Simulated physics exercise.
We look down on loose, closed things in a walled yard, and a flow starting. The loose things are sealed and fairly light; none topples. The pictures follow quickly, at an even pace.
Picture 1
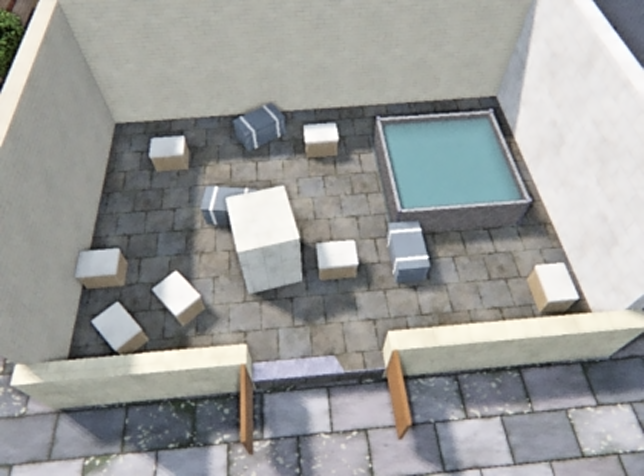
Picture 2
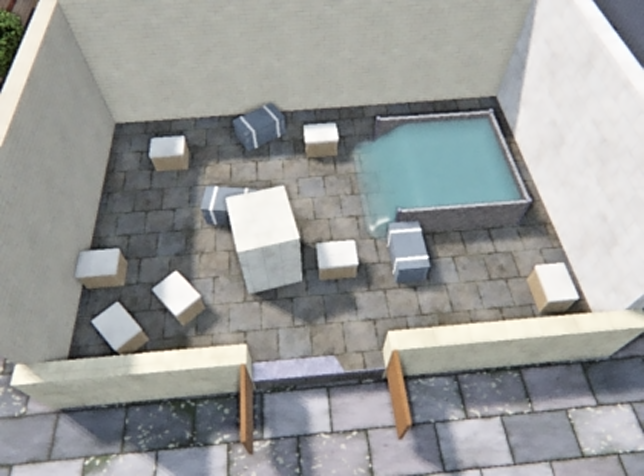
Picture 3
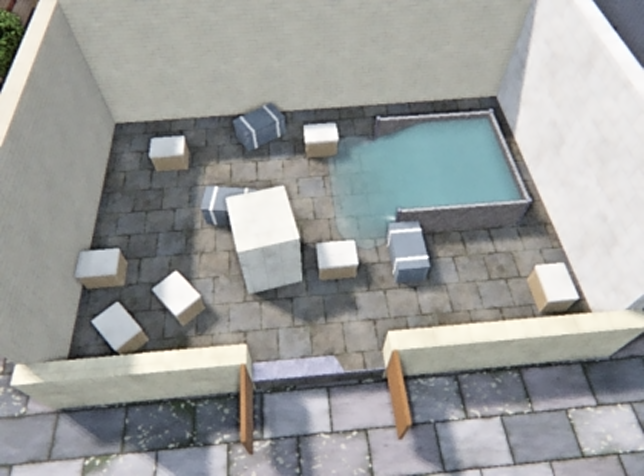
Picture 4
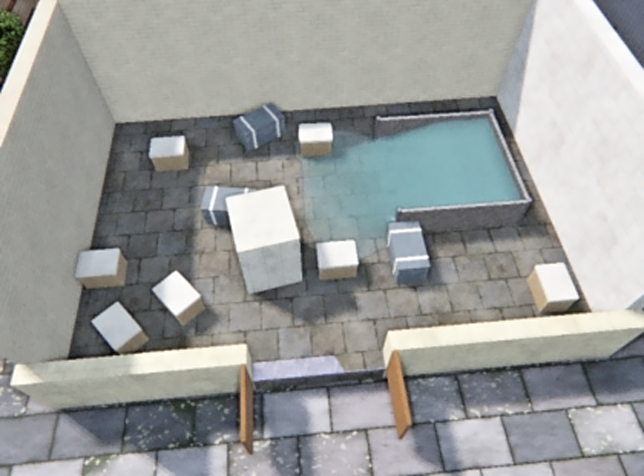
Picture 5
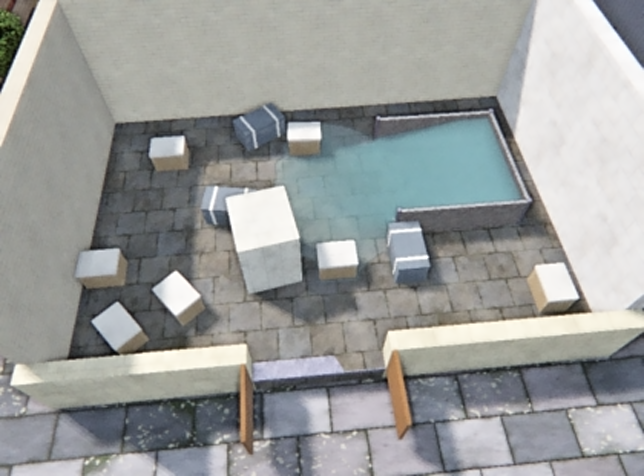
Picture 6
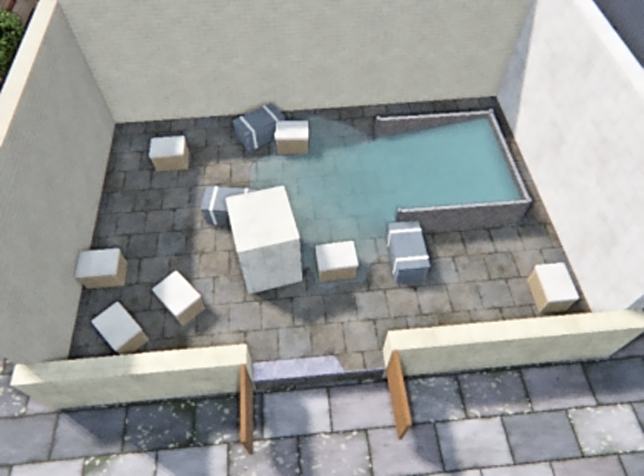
Water poured from the left side of a raised pool and spread leftward across a walled, paved yard, then pushed one pale box left along the back while the other boxes stayed nearly still.
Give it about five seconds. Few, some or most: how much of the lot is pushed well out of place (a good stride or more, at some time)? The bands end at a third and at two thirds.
That comes to at least two thirds.
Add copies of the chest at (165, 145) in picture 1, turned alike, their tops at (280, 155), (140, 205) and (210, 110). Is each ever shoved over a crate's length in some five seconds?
In that order: Yes, swept aside, moved that far.
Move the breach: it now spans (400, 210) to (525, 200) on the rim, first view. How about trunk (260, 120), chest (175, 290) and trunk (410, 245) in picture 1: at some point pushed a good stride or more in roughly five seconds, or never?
As listed: Under that, yes, pushed that far.
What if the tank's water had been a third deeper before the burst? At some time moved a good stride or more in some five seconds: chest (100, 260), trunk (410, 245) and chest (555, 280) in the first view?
In turn: Pushed that far, under that, short of that.
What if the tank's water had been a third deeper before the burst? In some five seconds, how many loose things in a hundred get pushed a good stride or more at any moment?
I make it 80 per cent.
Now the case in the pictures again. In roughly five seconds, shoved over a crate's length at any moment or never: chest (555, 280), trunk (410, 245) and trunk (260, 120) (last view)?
One after the other: Short of that, not that far, moved that far.
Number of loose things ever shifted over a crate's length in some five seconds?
That makes 7.
A moment on, 1 of 10 are well off their spots; 1 afloat.
Next, 5 of 10 are well off their spots; 5 afloat.
Later, 6 of 10 are well off their spots; 5 afloat.
In the end, 7 of 10 are well off their spots, and 7 have been at some point; 7 afloat.
